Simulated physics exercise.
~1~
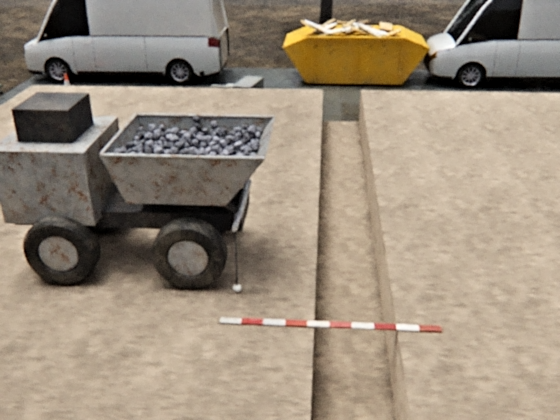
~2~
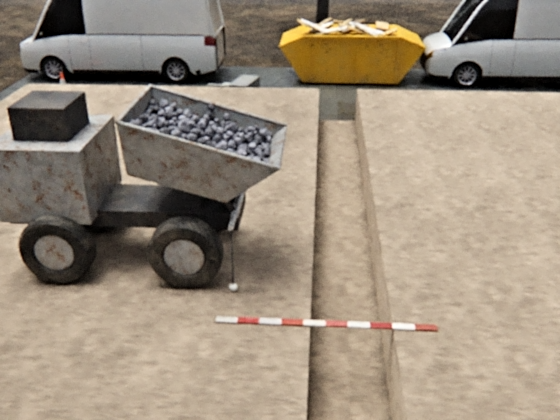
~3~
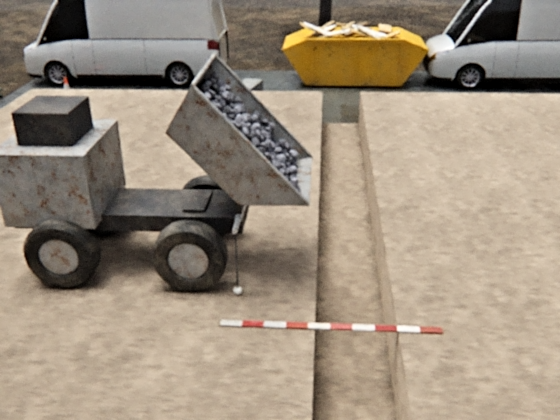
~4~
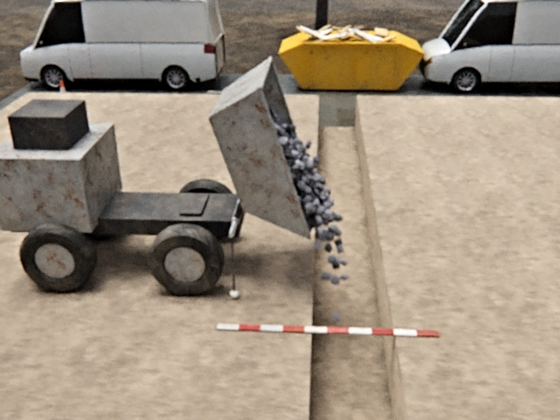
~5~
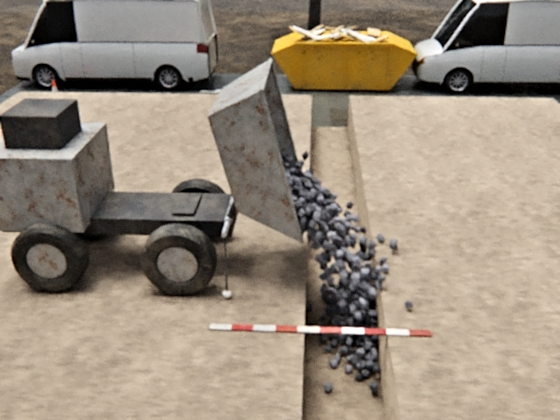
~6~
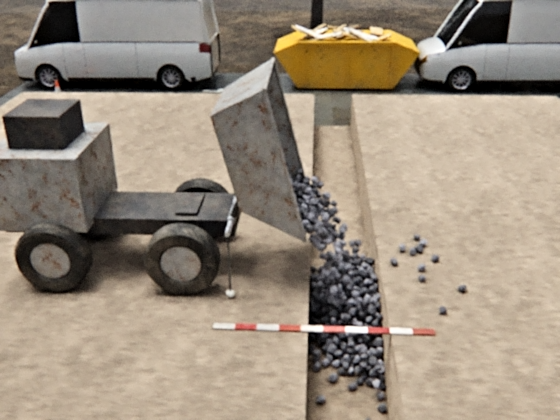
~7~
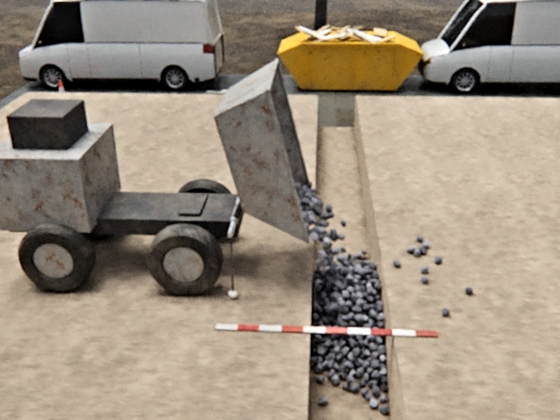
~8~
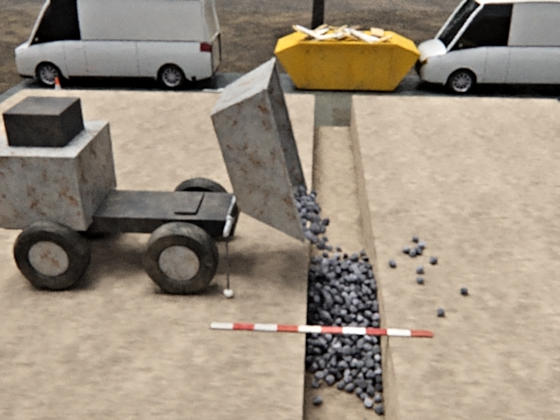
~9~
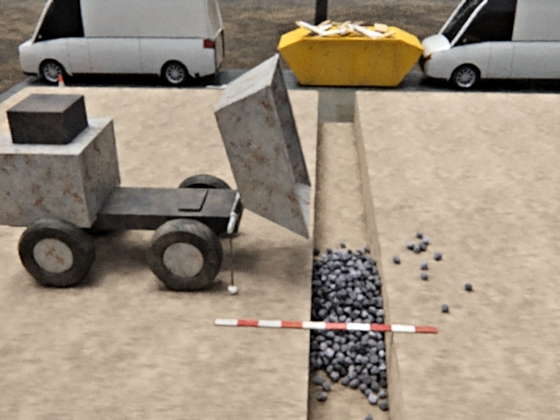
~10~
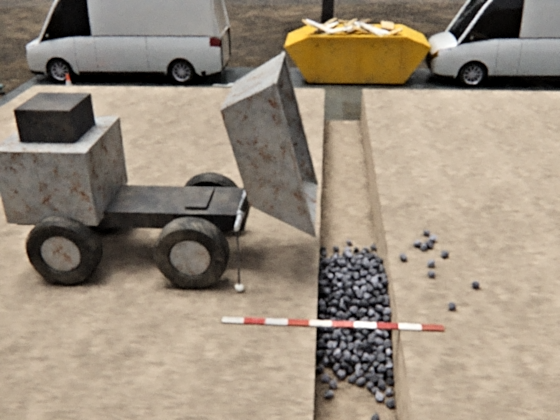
In the video, a small grey dumper beside a trench tips its body steeply to the right, and dark stones slide out, piling up in the trench beneath a red-and-white staff. A few scatter beyond it, and the emptied body stays raised.
